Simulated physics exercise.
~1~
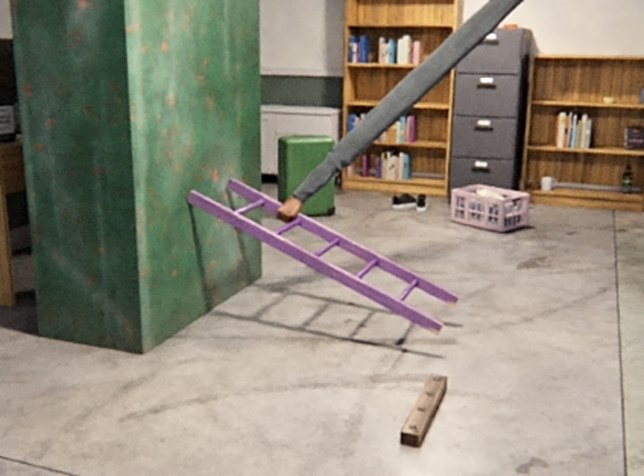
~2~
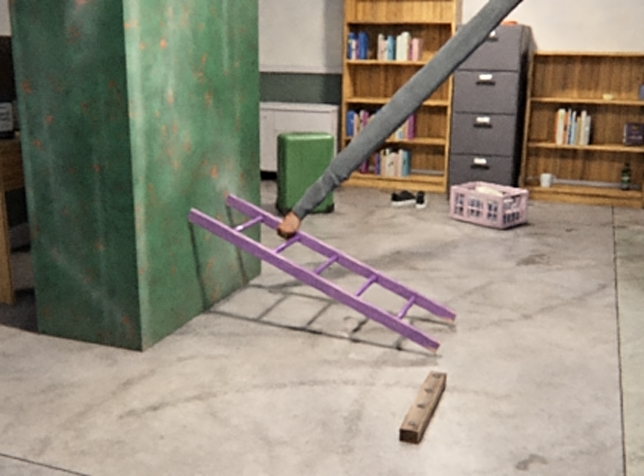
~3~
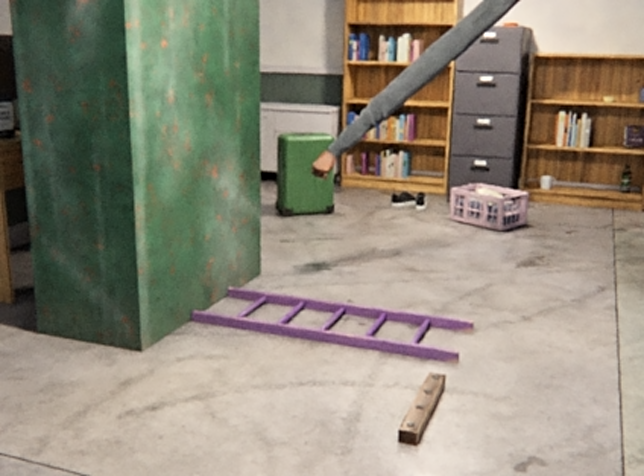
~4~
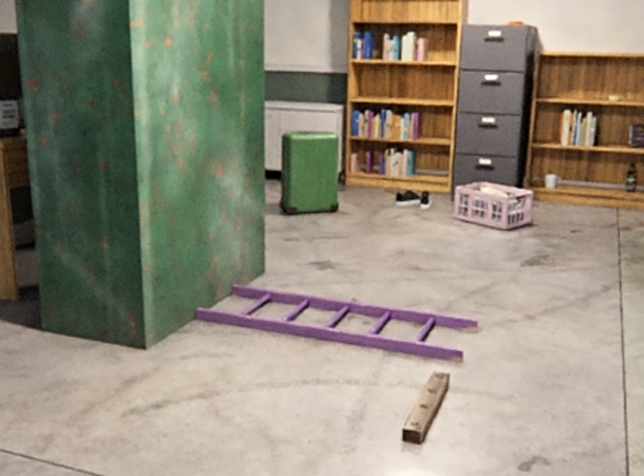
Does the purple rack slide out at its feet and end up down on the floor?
Yes, the purple rack gives way at the feet and ends up lying flat on the floor beside the green pillar.
